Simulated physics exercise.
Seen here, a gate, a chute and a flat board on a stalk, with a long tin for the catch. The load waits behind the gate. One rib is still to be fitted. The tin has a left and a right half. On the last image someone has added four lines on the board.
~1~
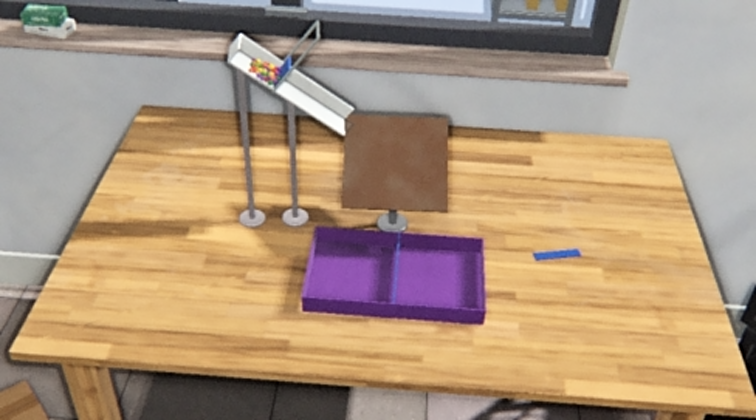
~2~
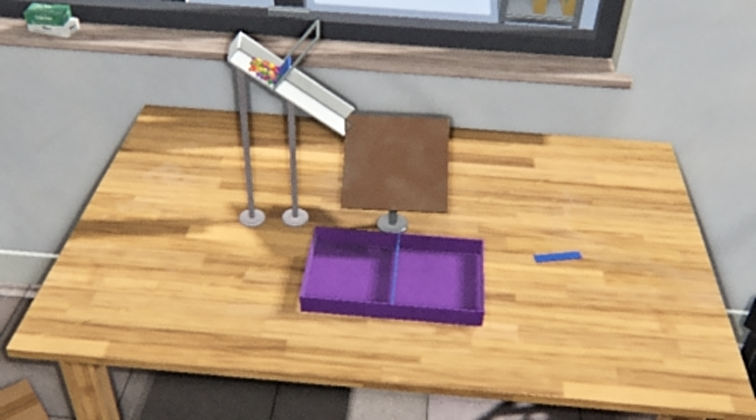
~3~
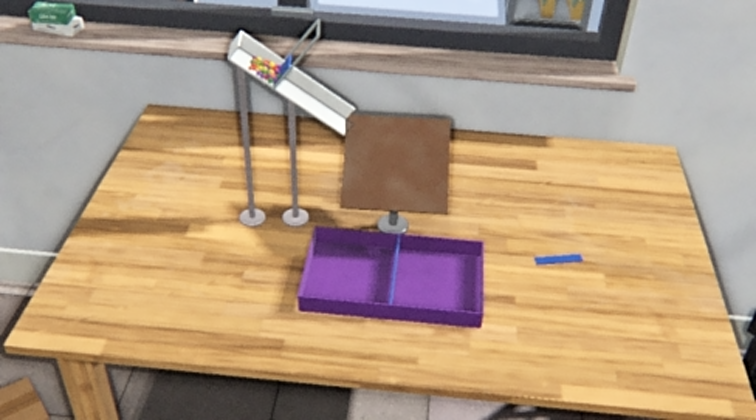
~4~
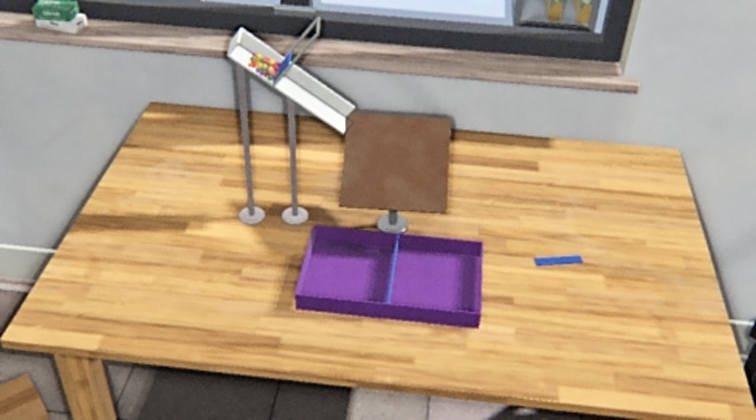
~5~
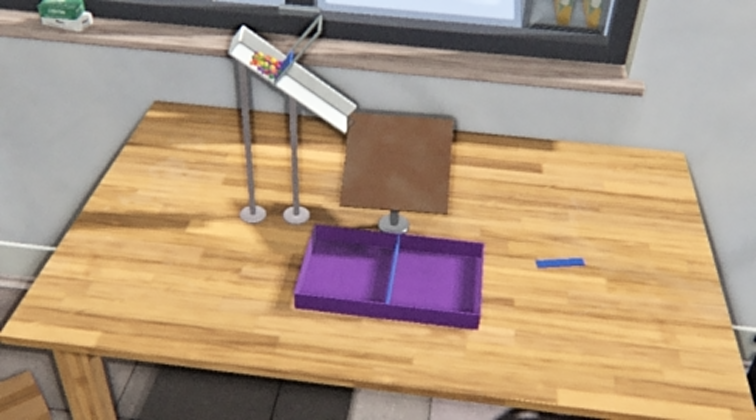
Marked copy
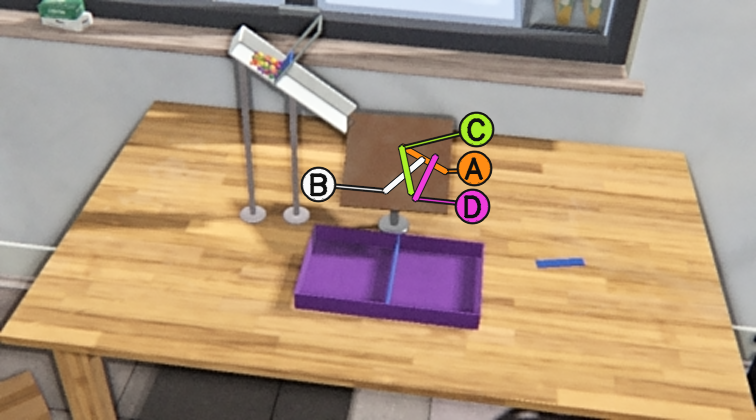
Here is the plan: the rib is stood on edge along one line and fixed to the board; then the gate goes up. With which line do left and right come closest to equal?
Go for D.
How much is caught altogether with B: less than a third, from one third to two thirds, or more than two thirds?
Line B gives more than two thirds.
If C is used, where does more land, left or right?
The right half.
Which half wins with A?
The right half.
On the marked copy, line A from (402, 147) to (445, 171); line B from (422, 159) to (385, 190); line C from (401, 148) to (411, 192); line D from (435, 157) to (415, 198).
Choosing A, of what is caught, a small share in the left half, the bulk in the right.
Choosing B, of what is caught, the bulk in the left half, a small share in the right.
Choosing C, of what is caught, close to a quarter in the left half, the bulk in the right.
Choosing D, of what is caught, close to half in the left half, close to half in the right.
